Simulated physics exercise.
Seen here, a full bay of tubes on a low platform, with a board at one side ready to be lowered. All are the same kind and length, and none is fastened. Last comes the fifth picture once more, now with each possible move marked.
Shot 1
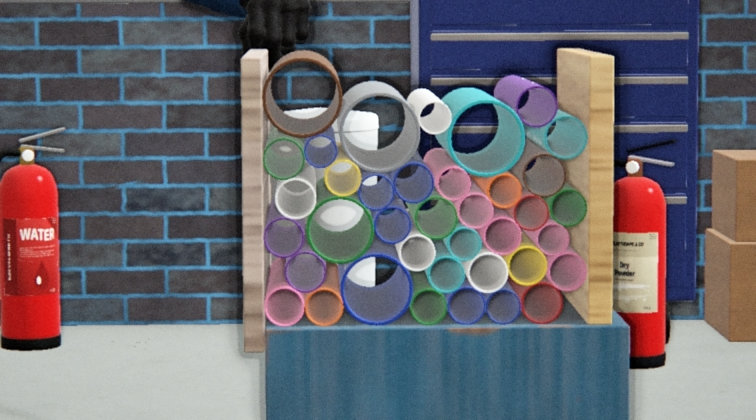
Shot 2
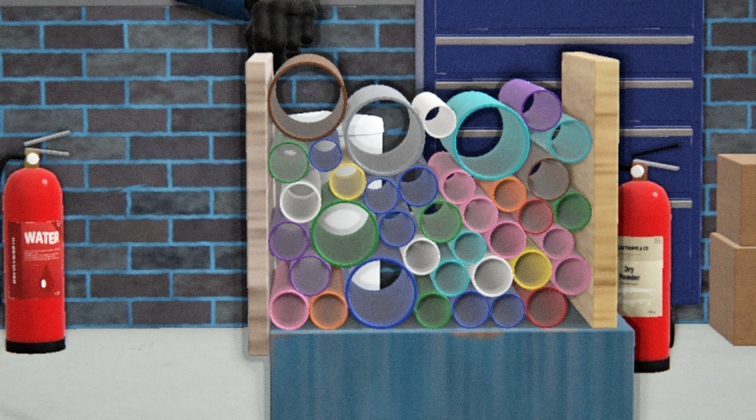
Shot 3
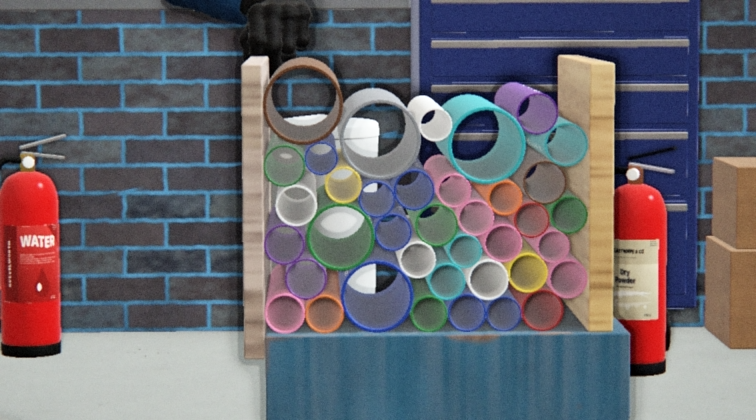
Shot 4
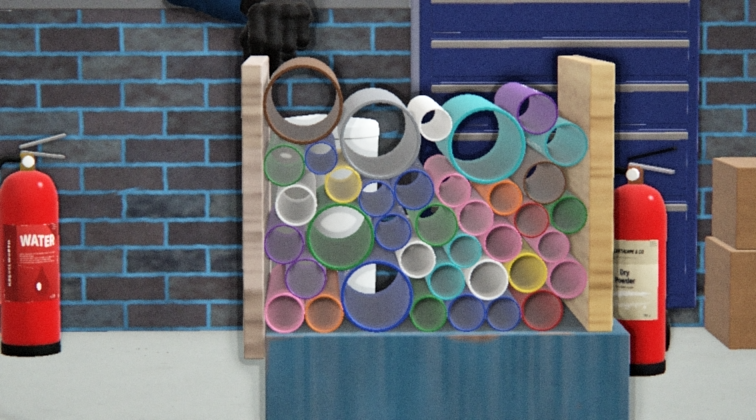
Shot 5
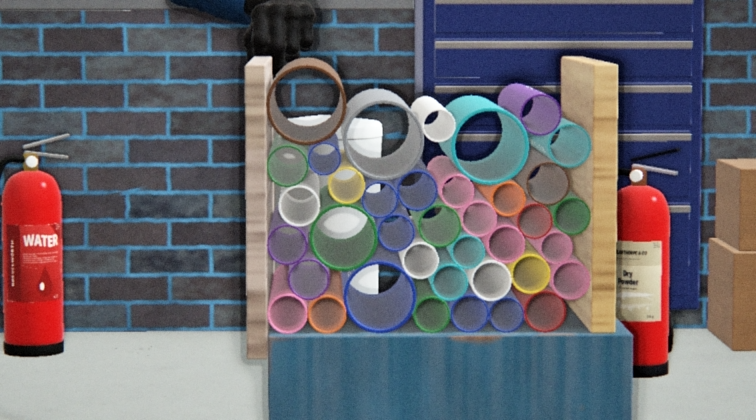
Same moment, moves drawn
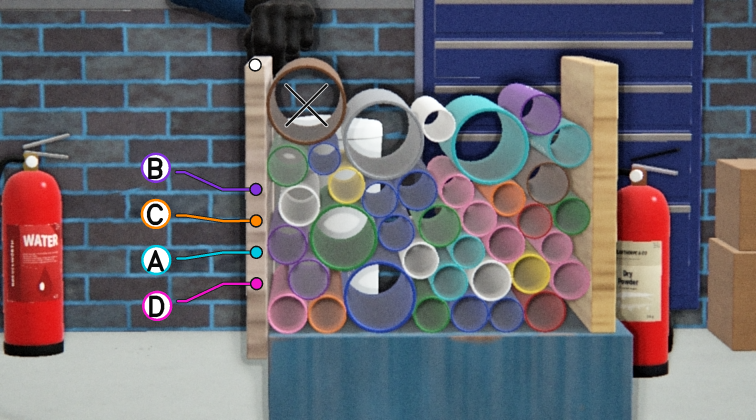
Colourful tubes sit stacked between two upright boards while a dark-gloved hand stays almost still.
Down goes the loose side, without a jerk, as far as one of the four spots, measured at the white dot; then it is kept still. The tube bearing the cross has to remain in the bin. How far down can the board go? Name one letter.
It can be let down to B.
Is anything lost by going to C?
Yes, at C.
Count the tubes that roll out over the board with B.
At B the number is none.
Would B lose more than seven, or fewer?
Fewer than seven.
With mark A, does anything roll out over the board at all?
Yes.
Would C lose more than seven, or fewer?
Fewer than seven.
On the marked copy, A at (256, 252); B at (256, 189); C at (256, 221); D at (256, 284); the cross at (306, 106); the white dot at (255, 65).
With B. Early on, top of the board (266, 124).
Further on, top of the board (267, 189).
At the end, top of the board (267, 189), none out over the board, the crossed one still inside.
As for the rest, A lets the crossed one out; C lets the crossed one out; D lets the crossed one out.
